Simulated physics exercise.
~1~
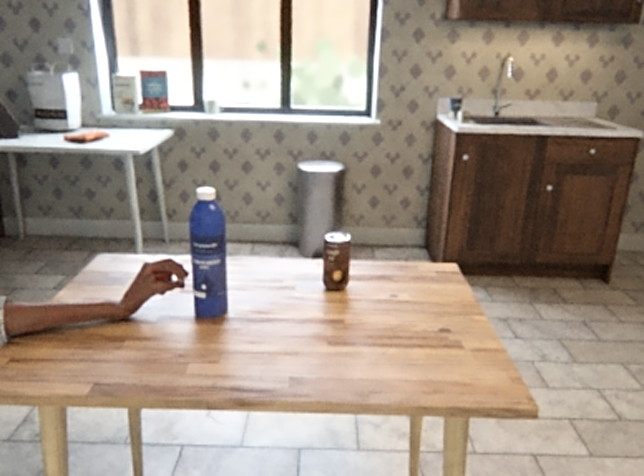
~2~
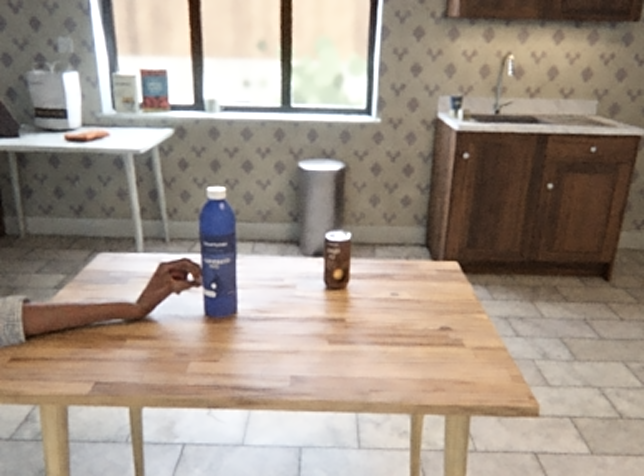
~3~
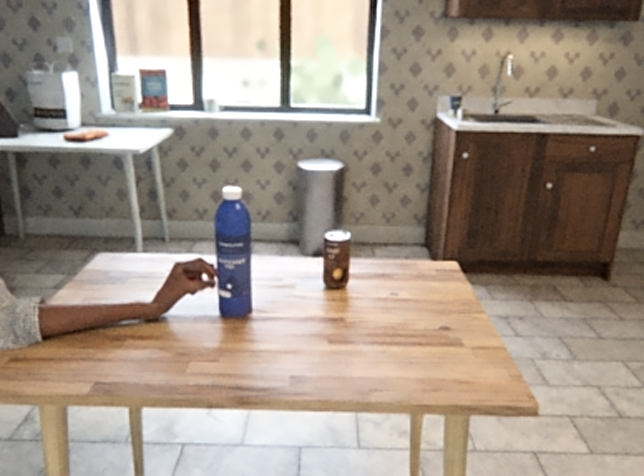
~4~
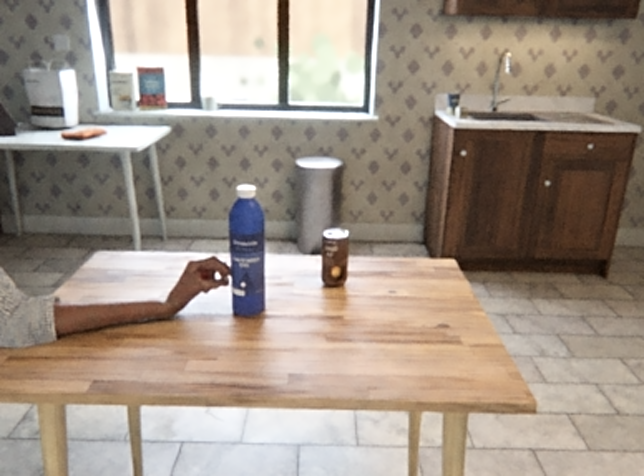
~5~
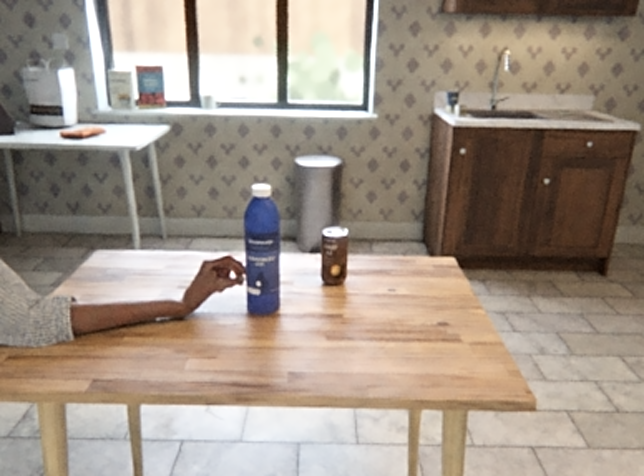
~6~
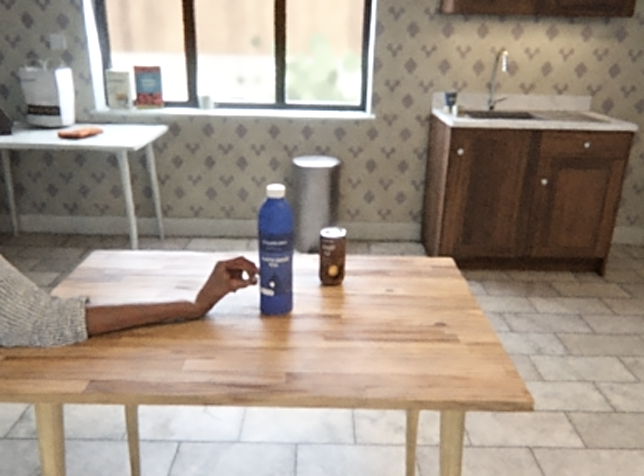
In a kitchen, a hand slowly pushing an upright blue bottle rightward across a wooden table, stopping short of a brown can.
